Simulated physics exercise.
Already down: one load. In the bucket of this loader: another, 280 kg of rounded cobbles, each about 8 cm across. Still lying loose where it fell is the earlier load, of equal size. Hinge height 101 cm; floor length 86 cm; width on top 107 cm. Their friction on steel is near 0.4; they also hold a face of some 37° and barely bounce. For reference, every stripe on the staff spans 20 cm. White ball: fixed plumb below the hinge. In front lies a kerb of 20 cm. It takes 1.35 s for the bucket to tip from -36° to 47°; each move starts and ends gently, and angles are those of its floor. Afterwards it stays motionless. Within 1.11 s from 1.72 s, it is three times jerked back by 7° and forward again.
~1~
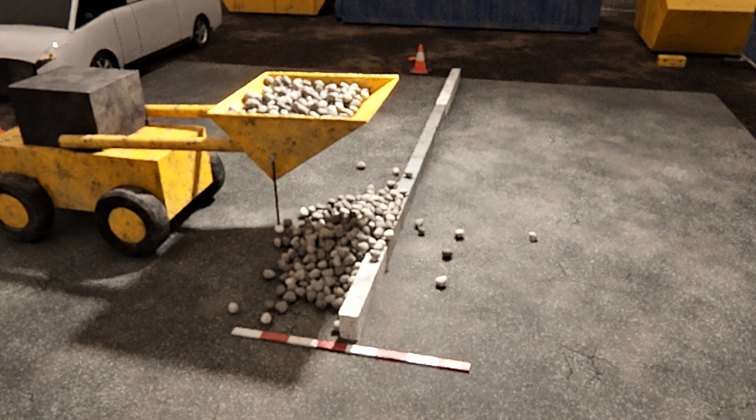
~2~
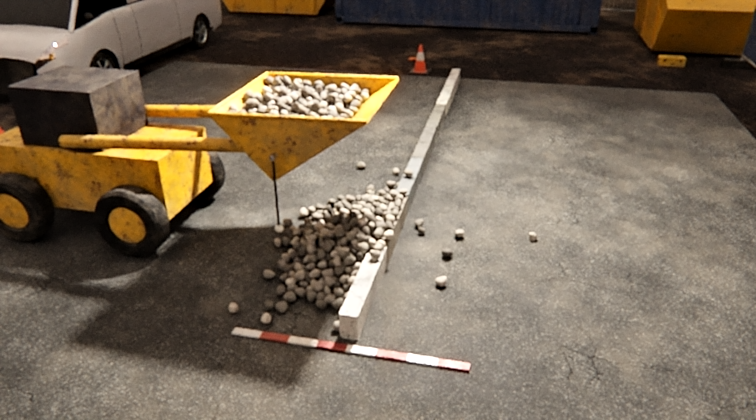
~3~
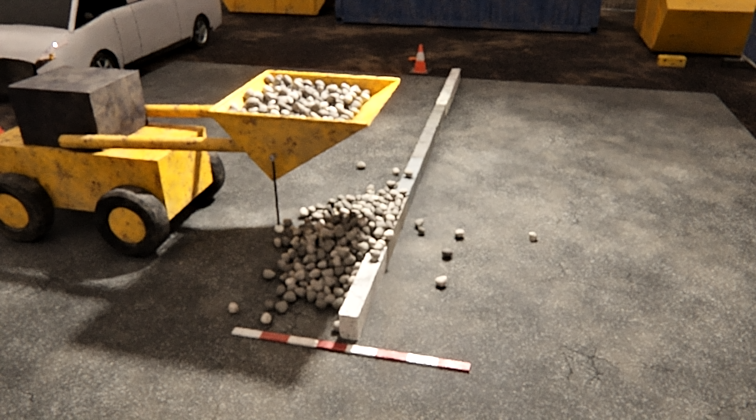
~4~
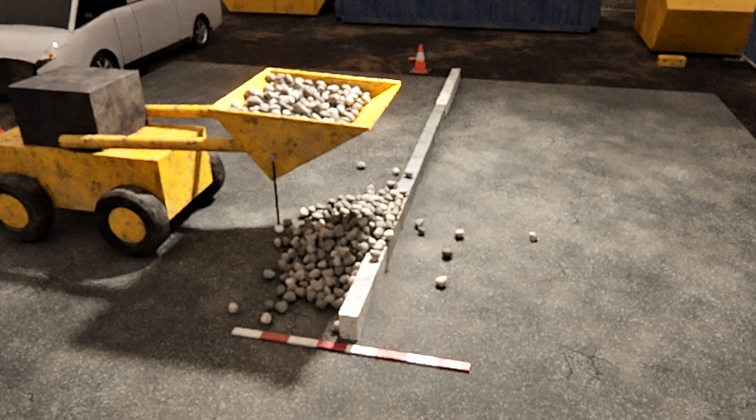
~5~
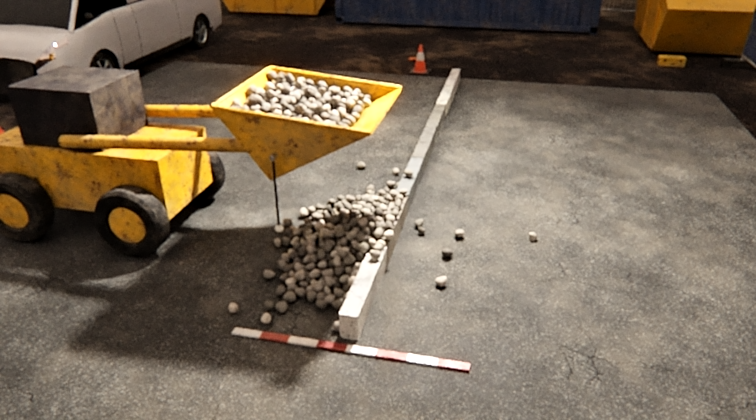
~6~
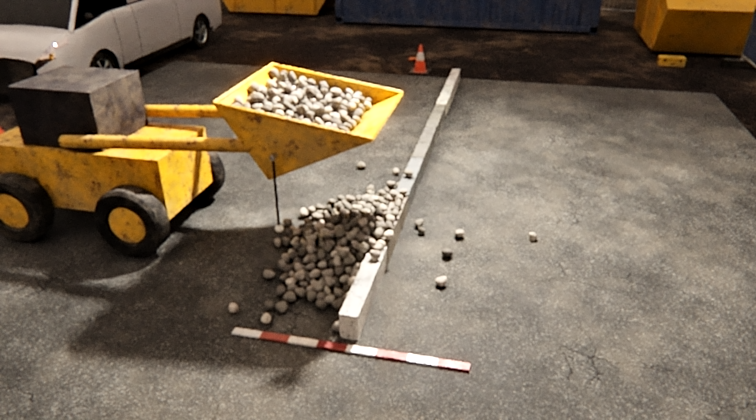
A yellow loader holding a bucket of pale stones above a stone heap against a low kerb, slowly tilting it slightly forward.
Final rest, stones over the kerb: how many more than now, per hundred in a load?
57 per hundred.
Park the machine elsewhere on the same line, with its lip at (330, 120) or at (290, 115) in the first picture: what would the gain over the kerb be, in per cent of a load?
Roughly 15 and 0 per cent, in that order.
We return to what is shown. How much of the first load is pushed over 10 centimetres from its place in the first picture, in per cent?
Roughly 5 per cent of them.
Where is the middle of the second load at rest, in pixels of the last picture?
I'd say close to (401, 239).
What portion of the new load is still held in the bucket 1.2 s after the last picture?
Reading: Near 35 % of the load.
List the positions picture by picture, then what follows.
The bucket is at -36°, its lip at (366, 121); the top of the load is at (288, 85). The earlier load is highest near (362, 224), 27 cm above ground level, 99 % on this side of the kerb, 1 % over the kerb, in the first frame.
Lip at (367, 122), floor tilted -36°, highest stones at (288, 85), in the second frame.
The bucket is at -34°, its lip at (368, 125); the top of the load is at (289, 84), in the third frame.
The bucket is at -32°, its lip at (369, 128); the top of the load is at (282, 84), in the fourth frame.
The bucket is at -29°, its lip at (371, 134); the top of the load is at (284, 82), in the fifth frame.
Lip at (373, 140), floor tilted -25°, highest stones at (280, 81), in the sixth frame.
Then, 0.7 s after the last picture the floor is at 34°; in per cent of one load, 98 in the bucket, 100 on this side of the kerb, 1 over the kerb; the foremost stones are at (438, 238).
Then, 1.2 s after the last picture the floor is at 47°; in per cent of one load, 35 in the bucket, 145 on this side of the kerb, 19 over the kerb; the foremost stones are at (459, 240).
Then, 3.0 s after the last picture the floor is at 47°; in per cent of one load, 0 in the bucket, 142 on this side of the kerb, 58 over the kerb; the foremost stones are at (587, 258).
Then, 5.5 s after the last picture the floor is at 47°; in per cent of one load, 0 in the bucket, 142 on this side of the kerb, 58 over the kerb; the foremost stones are at (587, 258). Net gain over the kerb, 57.
